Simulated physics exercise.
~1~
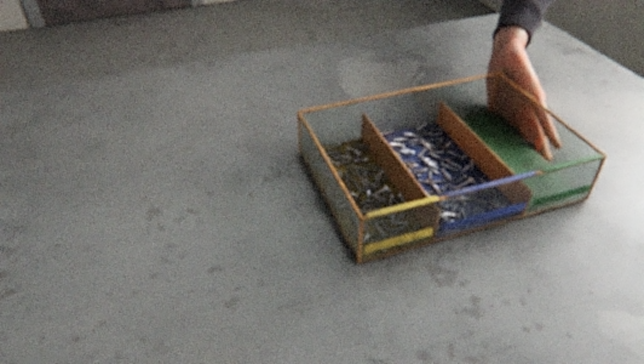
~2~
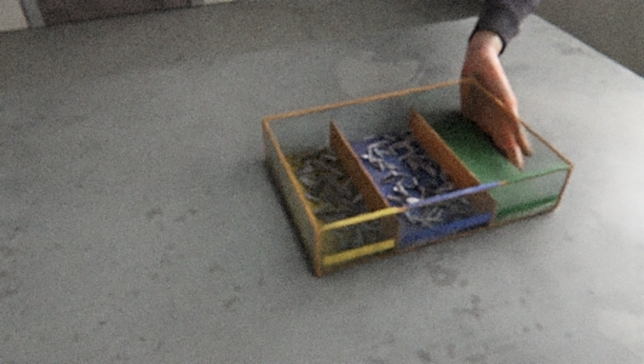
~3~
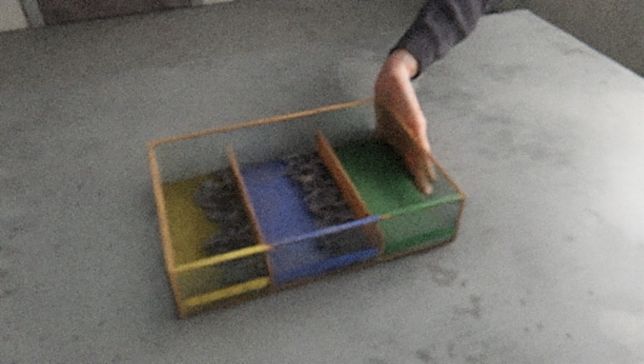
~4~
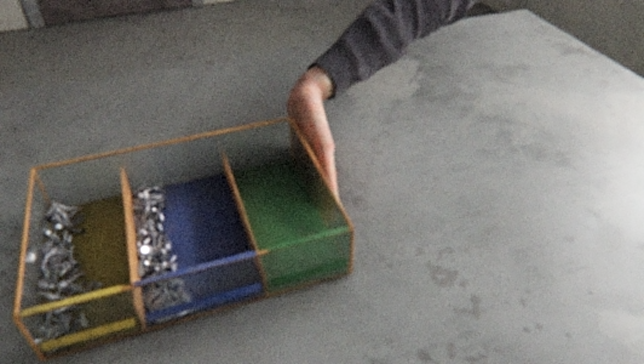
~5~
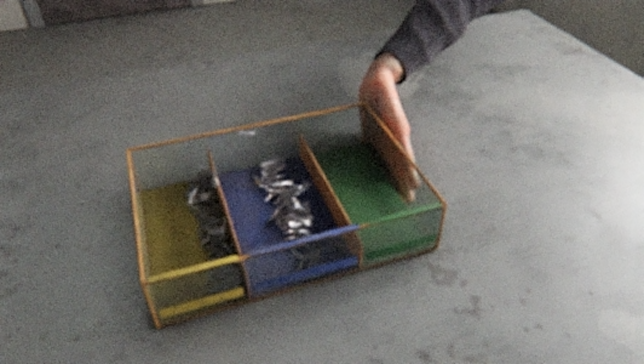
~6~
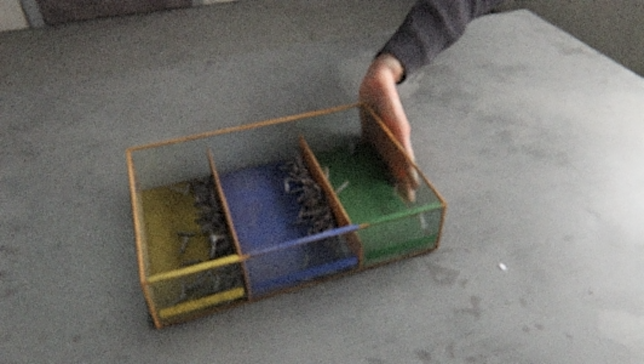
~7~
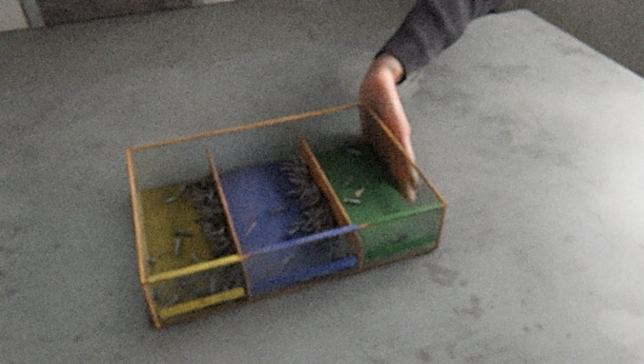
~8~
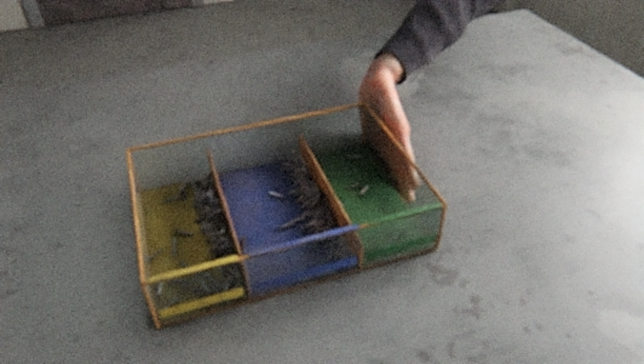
A hand slides a tray of screws left, then right, scattering a few into the green section.
